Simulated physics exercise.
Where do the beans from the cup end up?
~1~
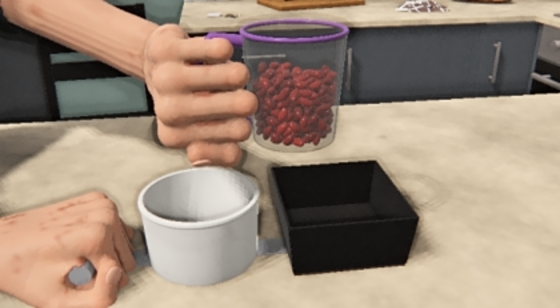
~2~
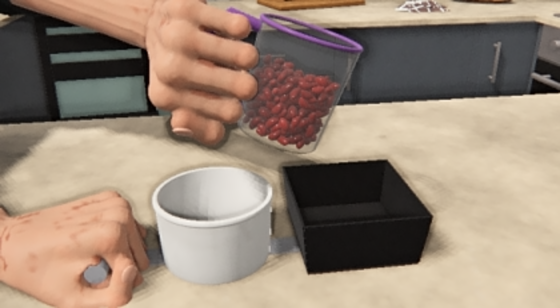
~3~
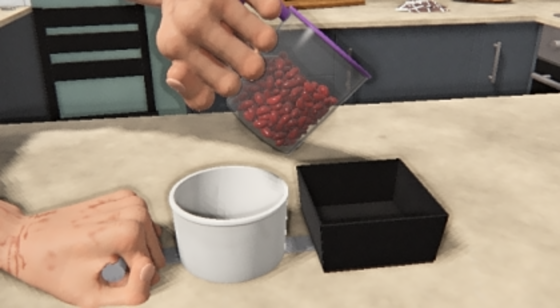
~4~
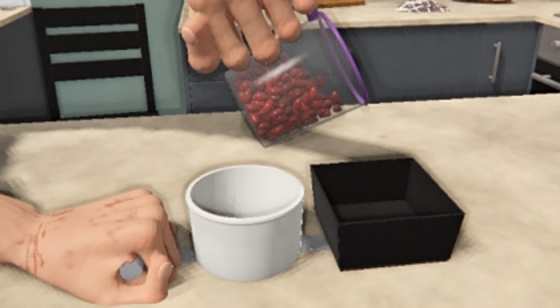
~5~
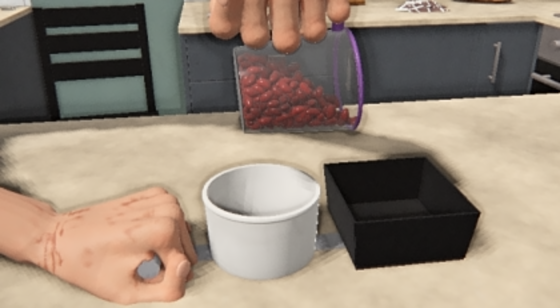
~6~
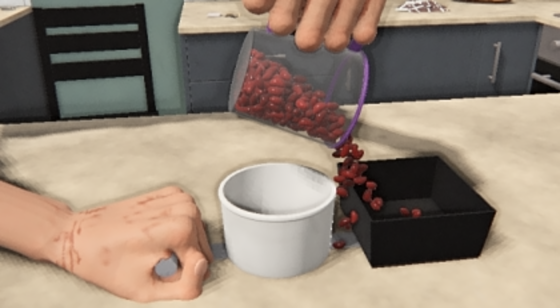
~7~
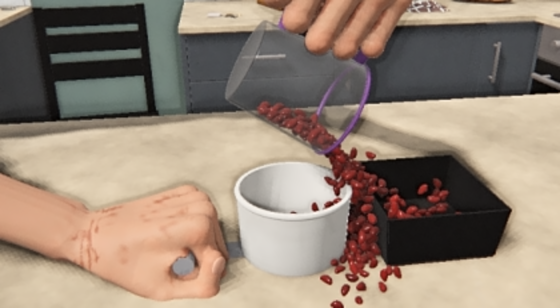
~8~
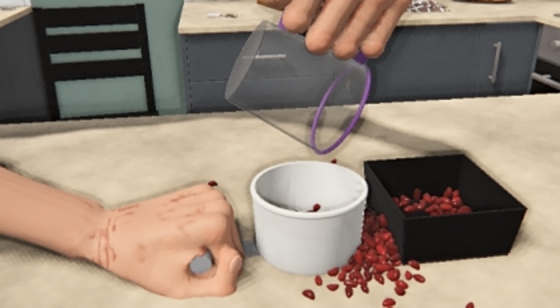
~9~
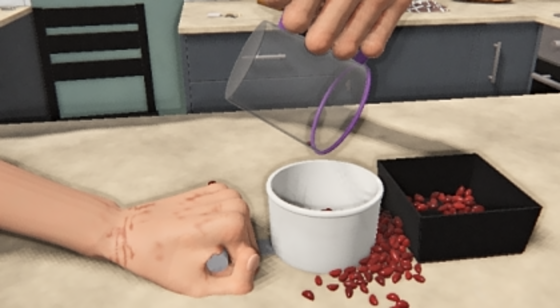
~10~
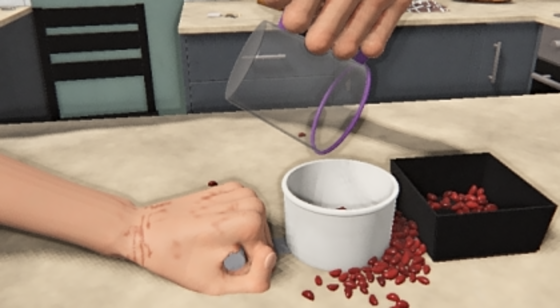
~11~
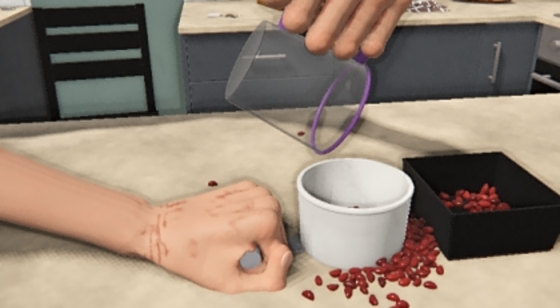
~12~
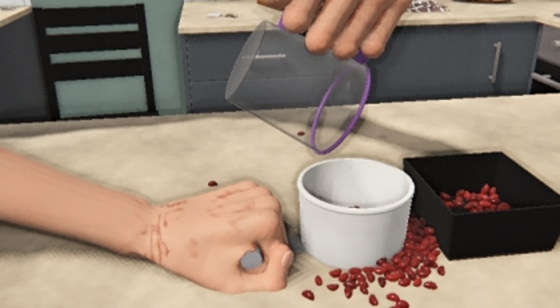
They end up in all three places, with a good share in the white dish, a good share in the black tin, and many scattered outside on the counter.
